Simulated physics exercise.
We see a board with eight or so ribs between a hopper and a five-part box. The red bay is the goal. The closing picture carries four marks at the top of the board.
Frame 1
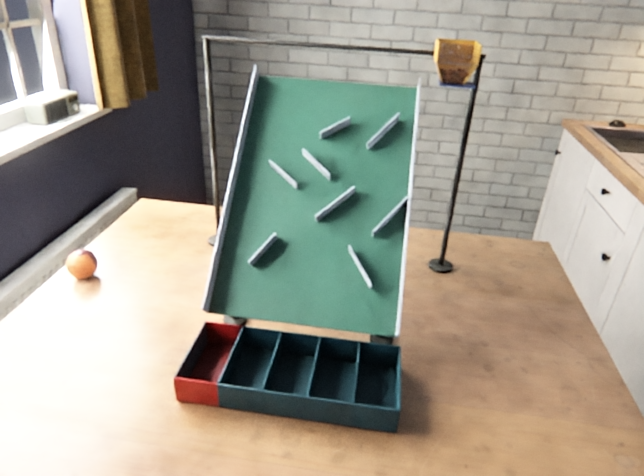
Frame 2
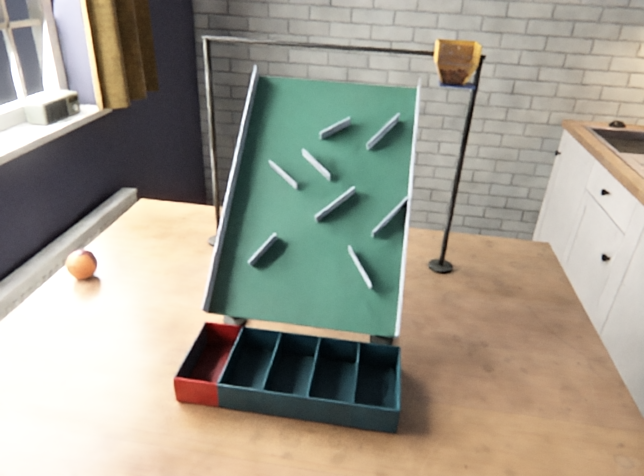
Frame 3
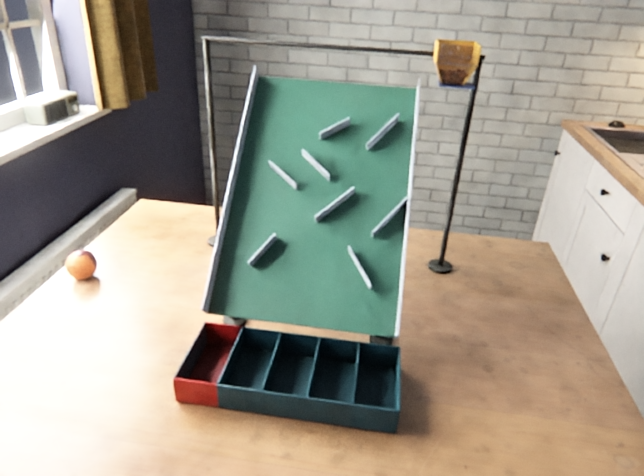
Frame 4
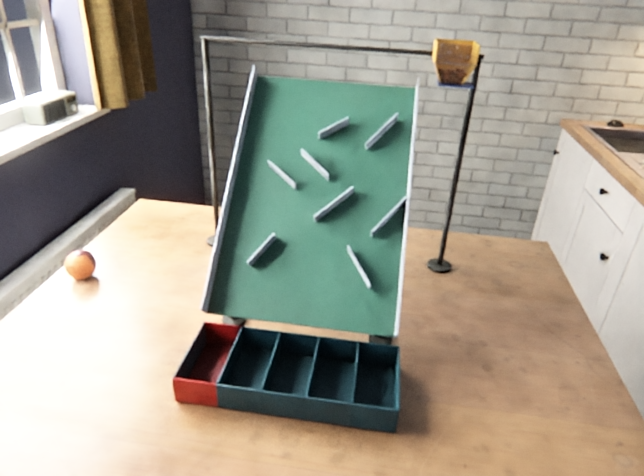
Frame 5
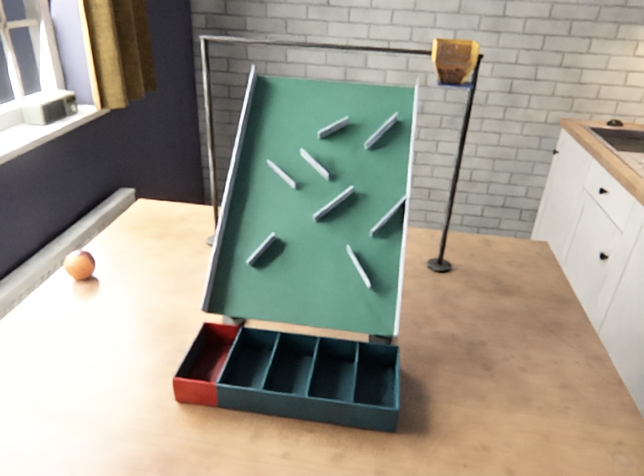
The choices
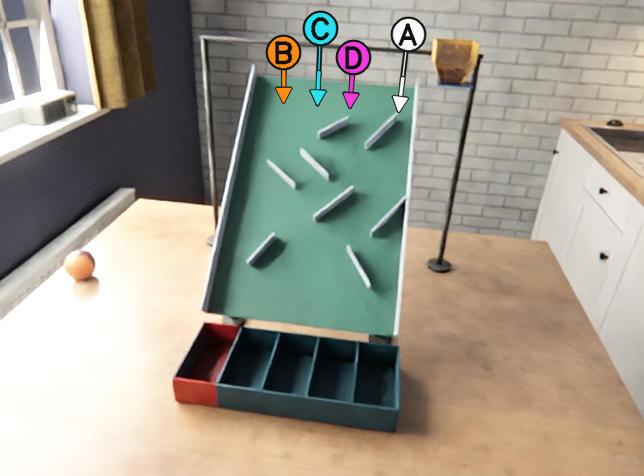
We see a tilted green board with short grey ribs between a small amber hopper at upper right and a five-part box with a red left bay, an orange ball resting on the table to the left; nothing visibly moves.
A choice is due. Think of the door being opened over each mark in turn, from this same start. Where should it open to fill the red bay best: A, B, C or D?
Go for B.
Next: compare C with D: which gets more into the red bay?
That is mark D.
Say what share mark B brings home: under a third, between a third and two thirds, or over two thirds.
It is between a third and two thirds.
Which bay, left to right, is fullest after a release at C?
It is the second one.
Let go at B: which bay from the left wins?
The first from the left.
On the marked copy, mark A meets the board at (399, 106); mark B meets the board at (283, 97); mark C meets the board at (317, 99); mark D meets the board at (350, 102).
Choosing A, about a quarter in the red bay, most in other bays.
Choosing B, about half in the red bay, about a third in other bays, a small part outside the box.
Choosing C, a small part in the red bay, most in other bays, a small part outside the box.
Choosing D, about a quarter in the red bay, most in other bays, a stray few outside the box.
